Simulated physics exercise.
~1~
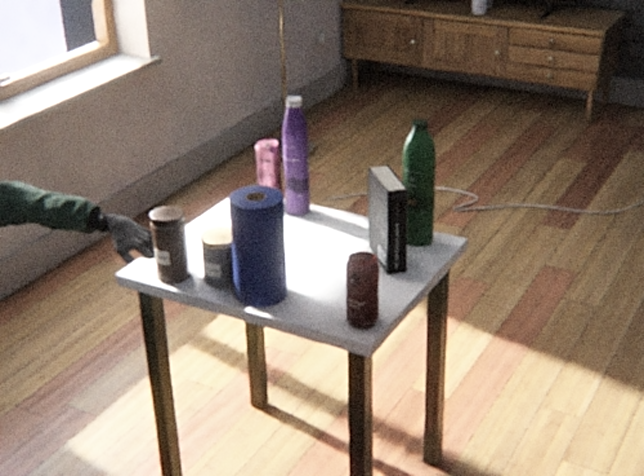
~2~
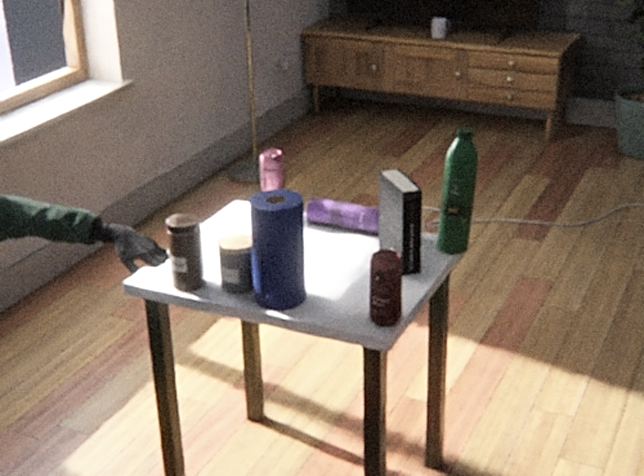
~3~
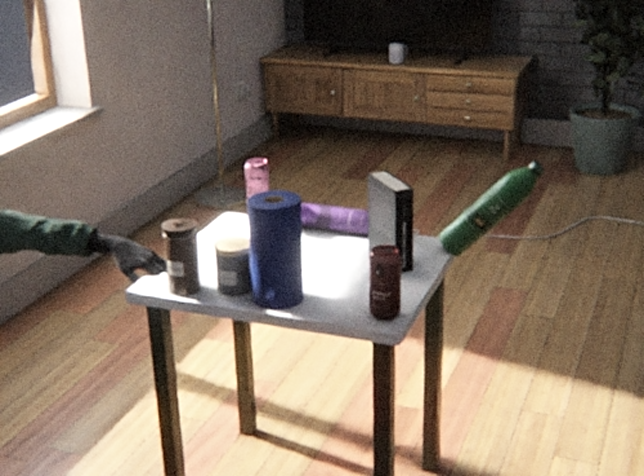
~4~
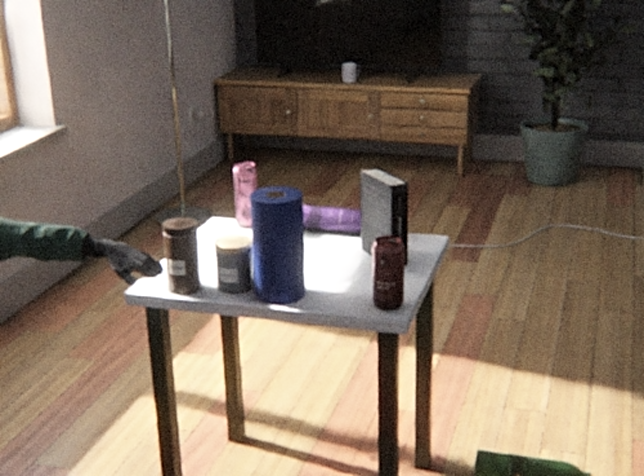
A small white-topped side table holding eight loose objects stands on a sunlit wooden floor, seen from slightly above as the view drifts sideways, with a window at left and a wooden cabinet behind. A dark-gloved hand in a green sleeve stays by the left edge, near a brown jar, a grey jar and a blue roll, with a pink can behind and a red can and black book to the right. The purple bottle at the back topples onto its side. Then the green bottle tips over the right edge and falls to the floor, while the other six remain upright.
